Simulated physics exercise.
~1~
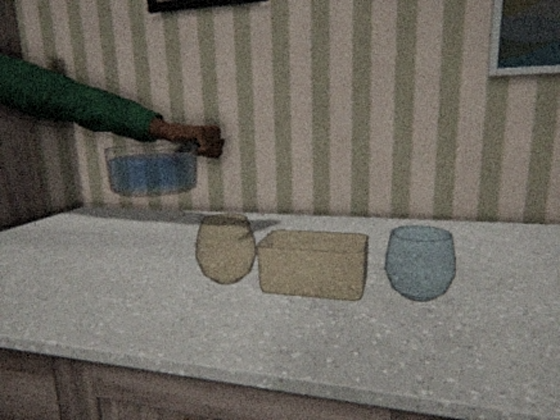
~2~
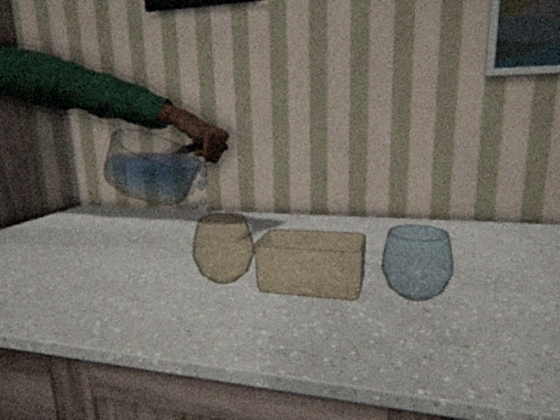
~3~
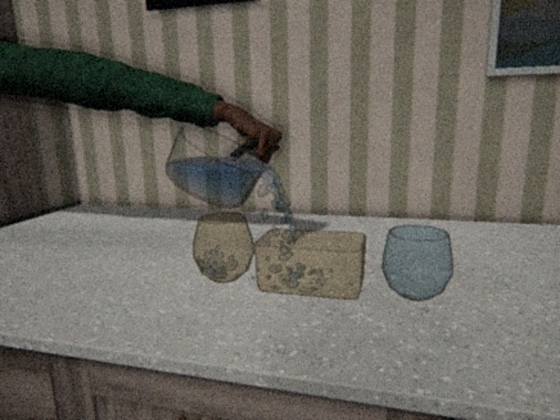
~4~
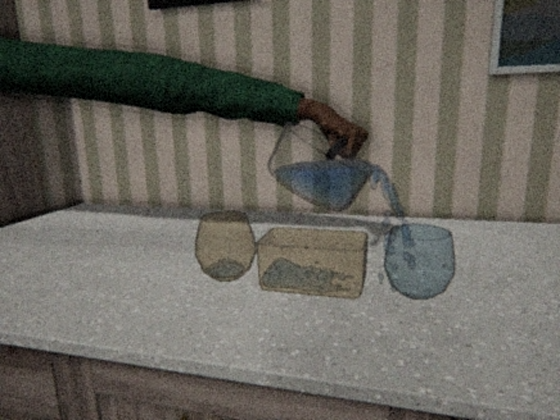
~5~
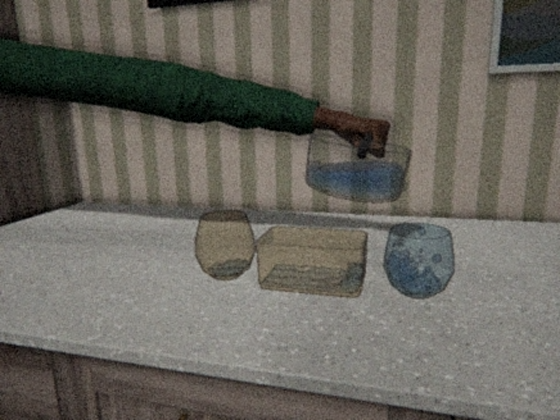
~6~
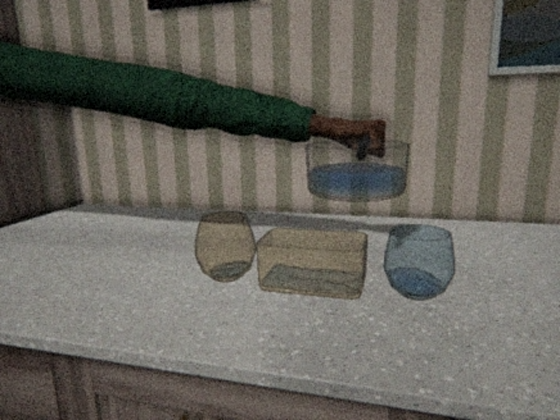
The footage shows a green-sleeved arm tilting a clear pot of blue water and sweeping it right over a yellowish glass, a food box and a bluish glass, pouring as it goes, then leveling it, leaving some water in all three and the pot still partly filled.
